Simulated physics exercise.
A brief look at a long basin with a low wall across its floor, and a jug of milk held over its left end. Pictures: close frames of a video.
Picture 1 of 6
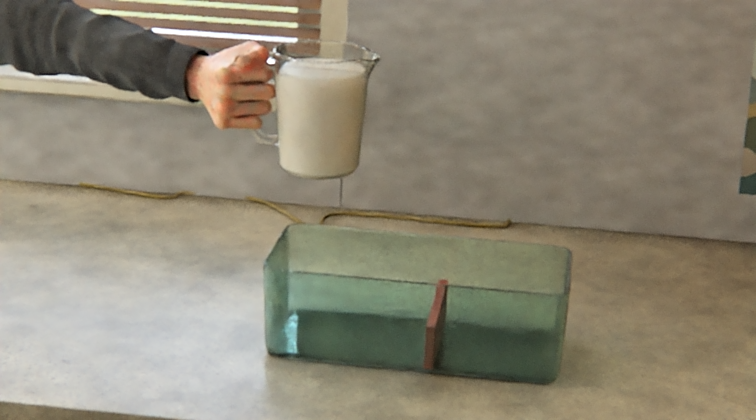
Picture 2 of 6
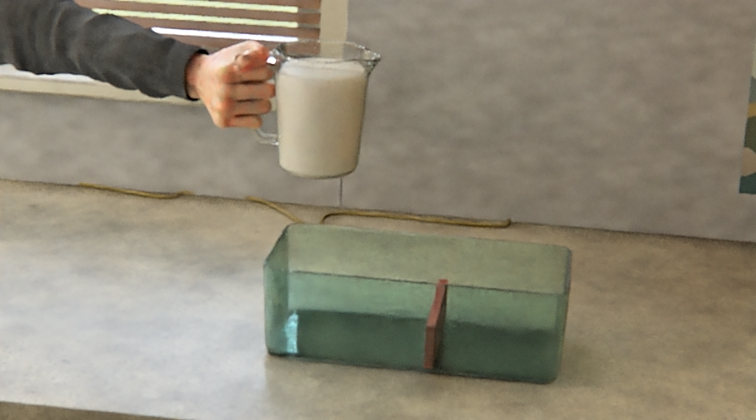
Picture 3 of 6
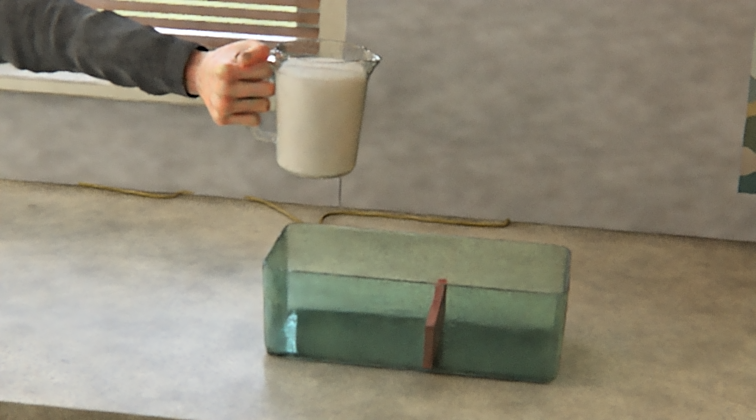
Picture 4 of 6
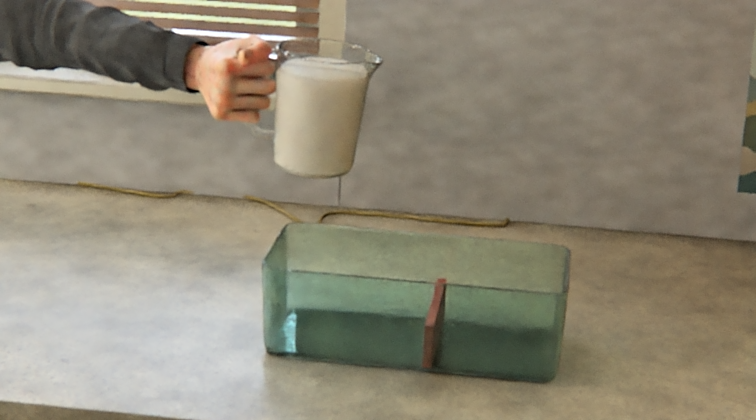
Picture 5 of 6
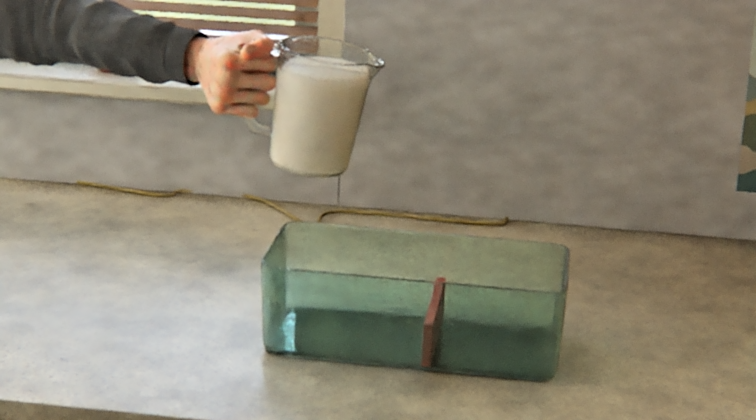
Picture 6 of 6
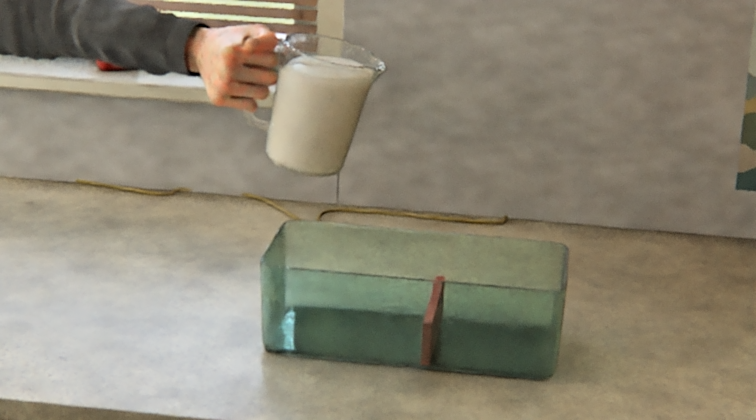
A hand held a clear jug of milk above the left part of a long, greenish glass basin with a low reddish-brown wall across its floor, then slowly tilted the jug slightly to the right.
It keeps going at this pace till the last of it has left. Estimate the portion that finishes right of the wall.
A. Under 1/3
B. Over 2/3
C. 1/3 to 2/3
1/3 to 2/3 (C).
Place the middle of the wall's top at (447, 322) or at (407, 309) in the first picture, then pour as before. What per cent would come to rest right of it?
Try 1: Some 40 %; try 2: 85 %.
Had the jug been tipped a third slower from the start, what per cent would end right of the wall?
It comes to around 65 per cent.
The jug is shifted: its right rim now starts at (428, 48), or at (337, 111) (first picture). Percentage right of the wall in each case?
It would come to near 90 per cent, and then near 5 per cent.
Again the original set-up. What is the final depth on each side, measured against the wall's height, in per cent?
Once it settles, the left reaches around 30 and the right around 30.
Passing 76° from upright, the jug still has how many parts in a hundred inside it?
Roughly 75 percent.
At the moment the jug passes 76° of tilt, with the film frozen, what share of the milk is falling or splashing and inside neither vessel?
About 20 per cent.
A moment on, the jug is tipped on its side and 77 per cent is still to pour, 0 is left of the wall and 3 right of it.
Next, the jug is tipped right over and 17 per cent is still to pour, 19 is left of the wall and 41 right of it.
Then the jug is tipped right over and 0 per cent is still to pour, 50 is left of the wall and 45 right of it.
Later the jug is tipped right over and 0 per cent is still to pour, 51 is left of the wall and 46 right of it.
Finally, 51 per cent lies left of the wall, 46 right of it and 3 outside.
